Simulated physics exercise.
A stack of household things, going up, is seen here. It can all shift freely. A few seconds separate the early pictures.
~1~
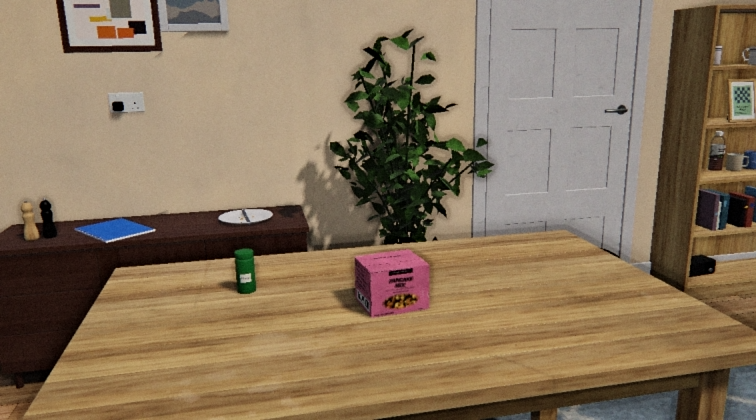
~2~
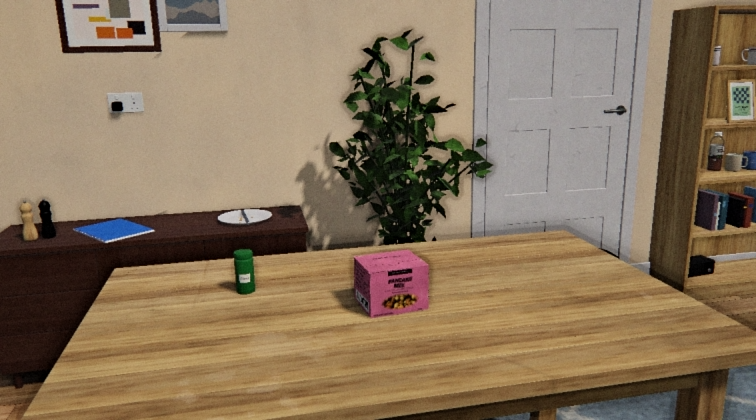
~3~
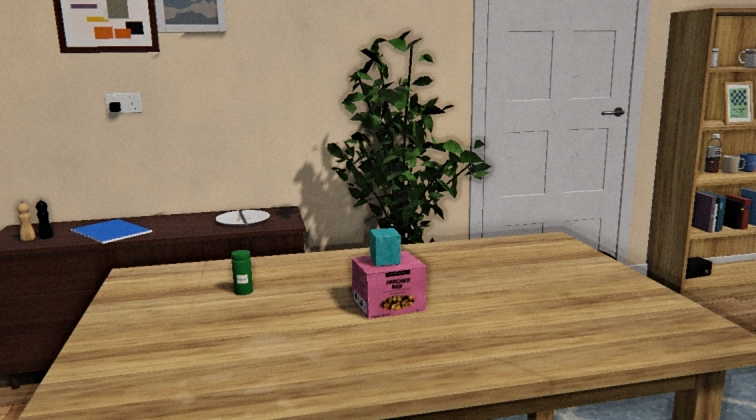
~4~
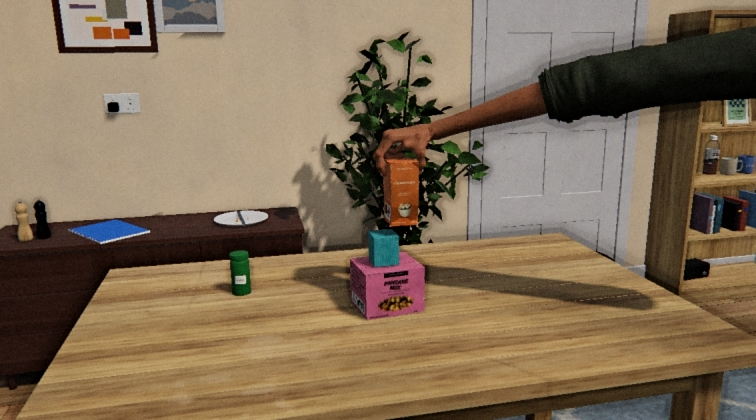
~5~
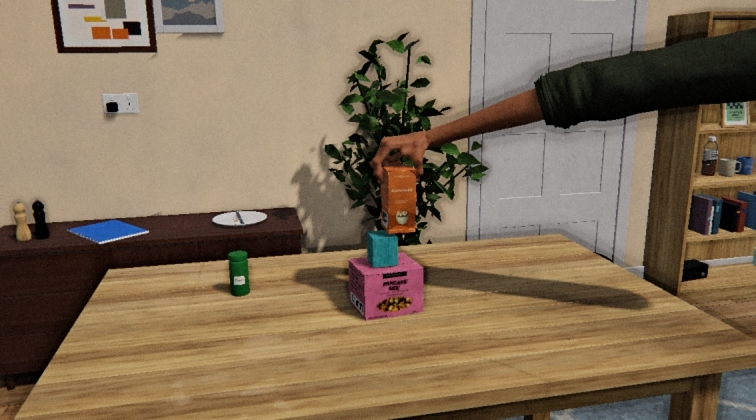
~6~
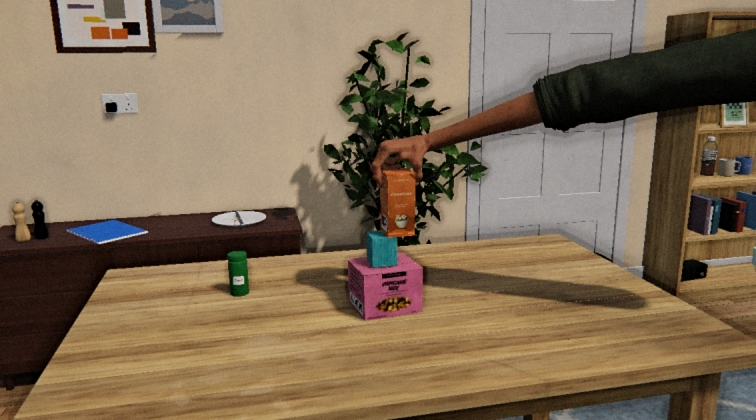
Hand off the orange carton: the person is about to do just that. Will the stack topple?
You'll see something goes over.
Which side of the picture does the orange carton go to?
Result: Further right.
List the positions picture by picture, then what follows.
In the first frame, the last thing is not in view yet; green shaker (245, 271).
In the second frame, the last thing is not in view yet; pink box (391, 283).
In the third frame, the last thing is not in view yet; turquoise block (385, 247).
The fourth frame shows still above its spot; orange carton (401, 191); green shaker (240, 273).
The fifth frame shows still above its spot; orange carton (398, 199); pink box (385, 285).
The sixth frame shows in place under the hand; orange carton (397, 202); turquoise block (382, 248).
Then, 0.50 s after the last picture, orange carton now fallen.
Then, 0.60 s after the last picture, things are still on the move.
Then, 0.90 s after the last picture, as before.
At rest, fallen, orange carton; the other 3 in place. Seen from the same camera at the end, orange carton near (536, 294). The pile loses its balance.
